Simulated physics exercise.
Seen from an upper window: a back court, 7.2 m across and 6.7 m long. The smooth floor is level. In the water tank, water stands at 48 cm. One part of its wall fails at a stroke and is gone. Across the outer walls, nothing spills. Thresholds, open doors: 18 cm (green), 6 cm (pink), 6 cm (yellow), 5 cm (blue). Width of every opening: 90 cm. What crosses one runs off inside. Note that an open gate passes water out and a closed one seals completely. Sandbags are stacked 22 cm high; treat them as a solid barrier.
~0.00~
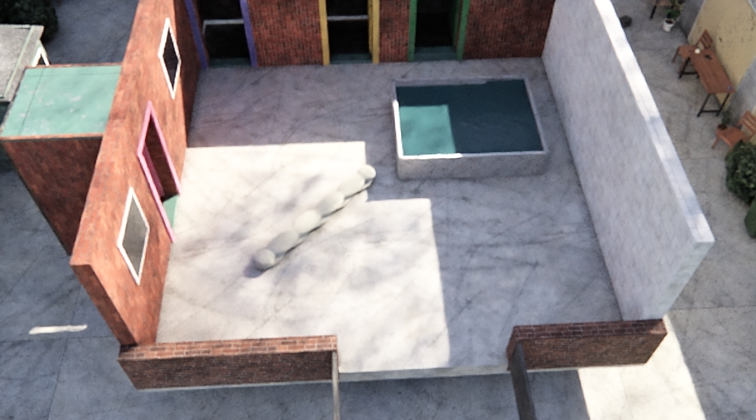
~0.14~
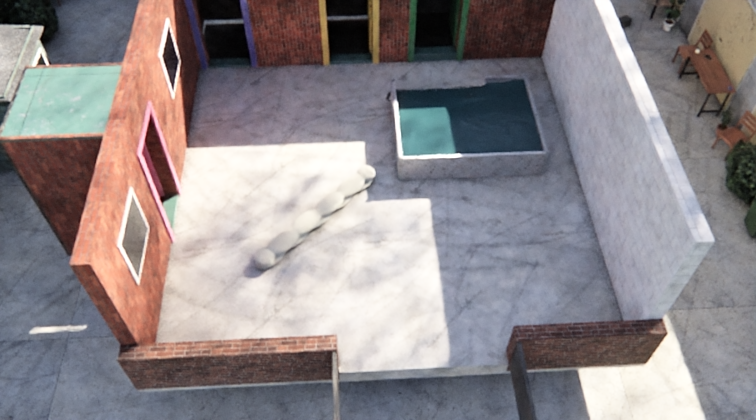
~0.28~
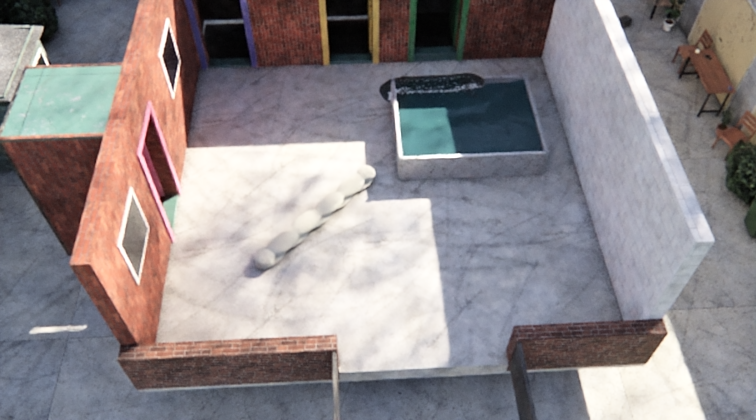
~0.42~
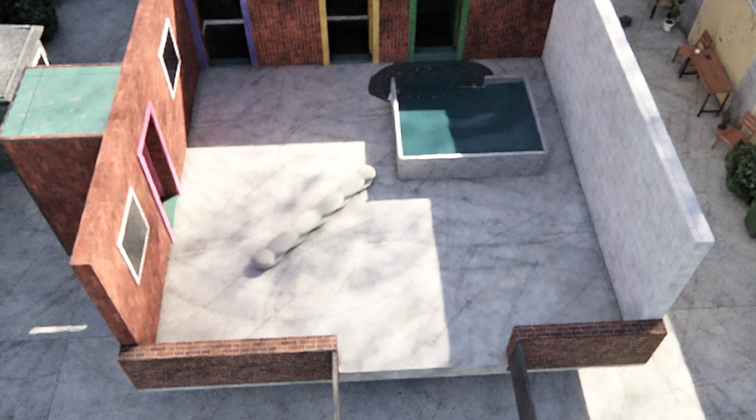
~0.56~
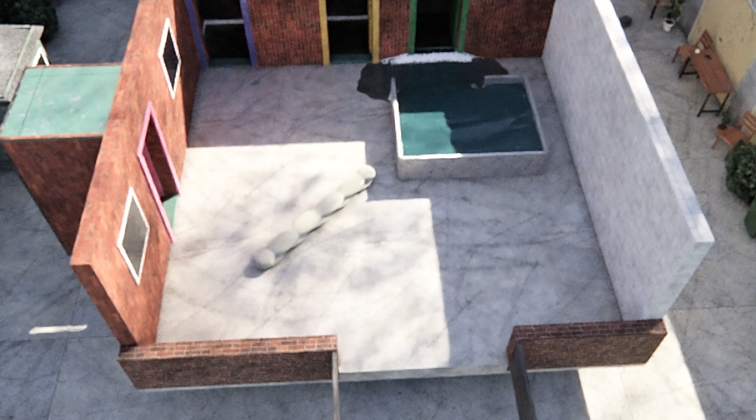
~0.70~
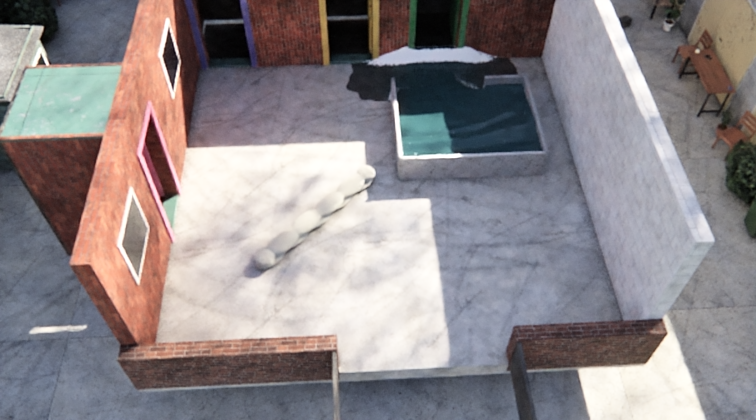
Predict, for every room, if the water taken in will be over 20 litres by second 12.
Green door: More than stated, pink door: Less than stated, yellow door: More than stated, blue door: More than stated.
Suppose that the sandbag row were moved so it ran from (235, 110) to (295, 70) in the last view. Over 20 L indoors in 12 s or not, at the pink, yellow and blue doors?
Then the pink door is fine, the yellow door is too much, and the blue door is fine.
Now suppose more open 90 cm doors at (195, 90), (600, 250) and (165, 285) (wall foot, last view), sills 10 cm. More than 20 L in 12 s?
Result in order - more than that, not enough, not enough.
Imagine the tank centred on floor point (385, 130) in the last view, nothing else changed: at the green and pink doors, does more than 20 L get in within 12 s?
Lab note: Green door limit not exceeded; pink door limit not exceeded.
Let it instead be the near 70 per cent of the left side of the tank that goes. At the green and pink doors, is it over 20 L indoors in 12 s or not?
Door green stays within, door pink goes beyond.
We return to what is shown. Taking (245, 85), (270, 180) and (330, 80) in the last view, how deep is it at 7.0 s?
Listed order: 7 / 3 / 5 cm.
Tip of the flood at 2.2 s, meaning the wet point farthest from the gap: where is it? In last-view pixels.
About (235, 72) in the last view.
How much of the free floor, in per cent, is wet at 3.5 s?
I'd say around 35 % is wet.
After 1.4 s water covers 10 % of the floor and is deepest (38 cm) near (409, 66); green door 38 cm at the sill, 65 L in, pink door not reached, yellow door 12 cm at the sill, 2 L in, blue door not reached.
After 2.2 s water covers 20 % of the floor and is deepest (34 cm) near (409, 66); green door 34 cm at the sill, 152 L in, pink door not reached, yellow door 15 cm at the sill, 23 L in, blue door 2 cm at the sill, 0 L in.
After 3.5 s water covers 35 % of the floor and is deepest (23 cm) near (529, 62); green door 21 cm at the sill, 212 L in, pink door not reached, yellow door 11 cm at the sill, 58 L in, blue door 7 cm at the sill, 1 L in.
After 7.0 s water covers 65 % of the floor and is deepest (12 cm) near (520, 92); green door 11 cm at the sill, 217 L in, pink door 4 cm at the sill, 0 L in, yellow door 7 cm at the sill, 79 L in, blue door 9 cm at the sill, 43 L in.
After 12.0 s water covers 90 % of the floor and is deepest (8 cm) near (540, 68); green door 7 cm at the sill, 217 L in, pink door 3 cm at the sill, 0 L in, yellow door 4 cm at the sill, 81 L in, blue door 6 cm at the sill, 65 L in.
